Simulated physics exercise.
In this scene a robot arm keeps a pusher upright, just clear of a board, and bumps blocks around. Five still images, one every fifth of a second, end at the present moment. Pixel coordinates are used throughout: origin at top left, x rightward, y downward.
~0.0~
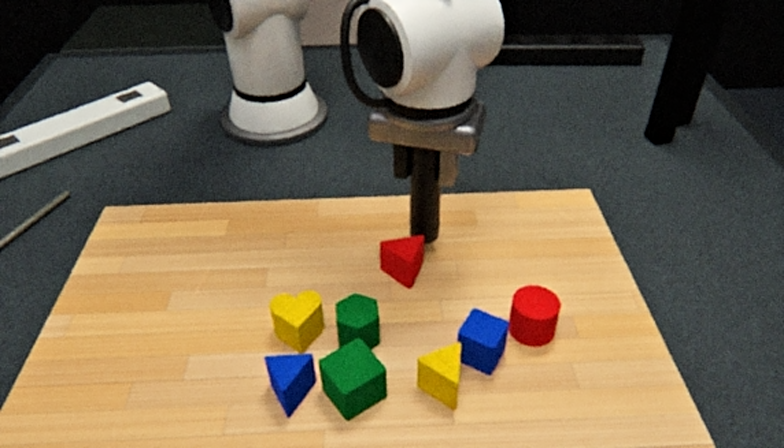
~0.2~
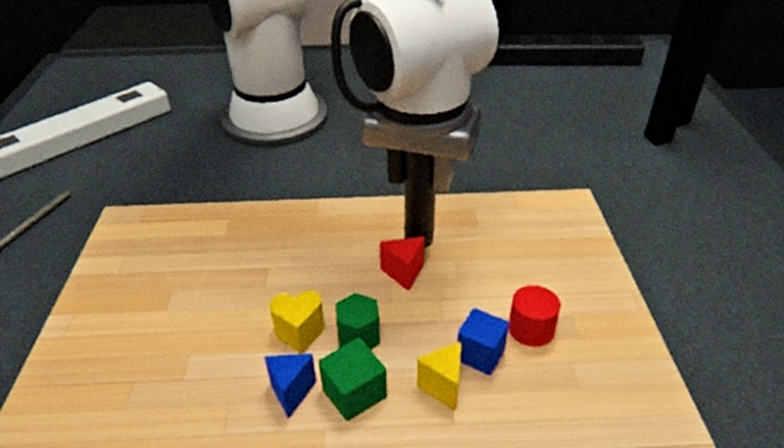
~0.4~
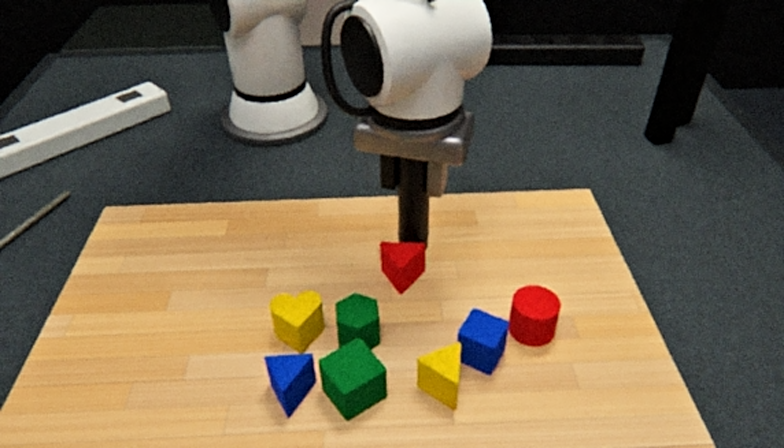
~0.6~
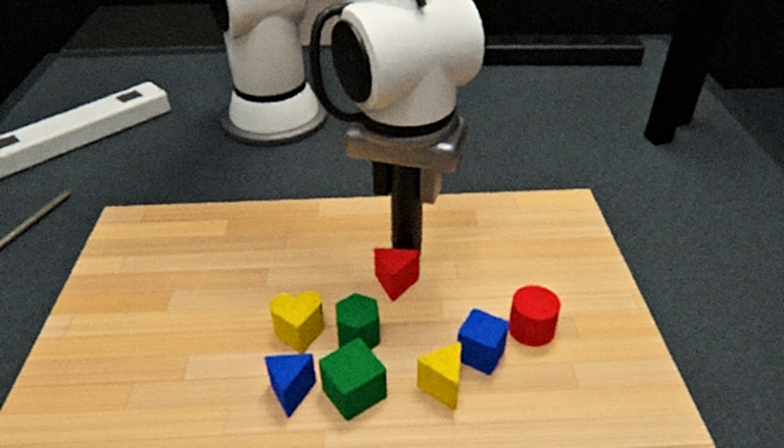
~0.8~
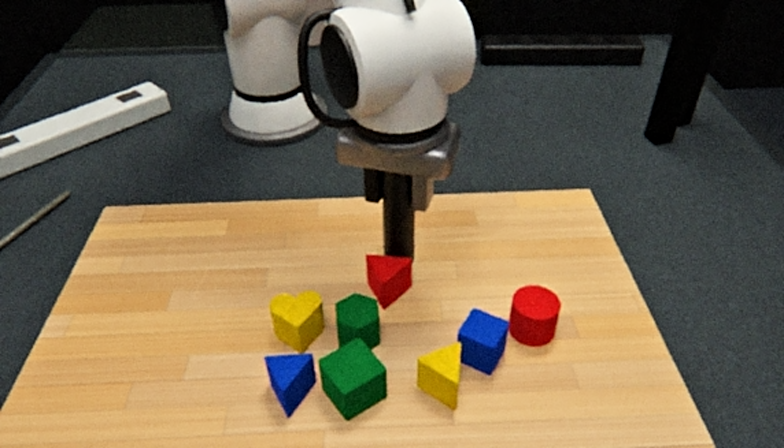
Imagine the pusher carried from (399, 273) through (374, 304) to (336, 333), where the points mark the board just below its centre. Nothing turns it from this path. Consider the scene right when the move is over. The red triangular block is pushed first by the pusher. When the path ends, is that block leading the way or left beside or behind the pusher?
It is still ahead of the pusher.
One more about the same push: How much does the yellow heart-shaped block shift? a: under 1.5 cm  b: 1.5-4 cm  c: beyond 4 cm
b
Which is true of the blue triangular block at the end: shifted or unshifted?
It gets pushed out of place.
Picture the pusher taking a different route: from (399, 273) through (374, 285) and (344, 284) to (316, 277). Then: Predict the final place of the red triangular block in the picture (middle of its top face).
Its top face will be centred at roughly (365, 282).
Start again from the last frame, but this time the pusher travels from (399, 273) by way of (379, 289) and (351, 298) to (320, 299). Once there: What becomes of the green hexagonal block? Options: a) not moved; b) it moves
(b)
What follows on the original path. One third of the way, pusher (383, 281); green hexagonal block (349, 319); red triangular block (367, 285).
Two thirds of the way, pusher (361, 302); green hexagonal block (327, 334), turned 65° anticlockwise; red triangular block (336, 304), turned 50° clockwise.
At the end, pusher (334, 320); blue triangular block (279, 377), turned 30° clockwise; yellow heart-shaped block (269, 309), turned 20° clockwise; green square piece (353, 373), turned 20° anticlockwise; green hexagonal block (311, 350), turned 95° anticlockwise; red triangular block (306, 321), turned 40° clockwise.
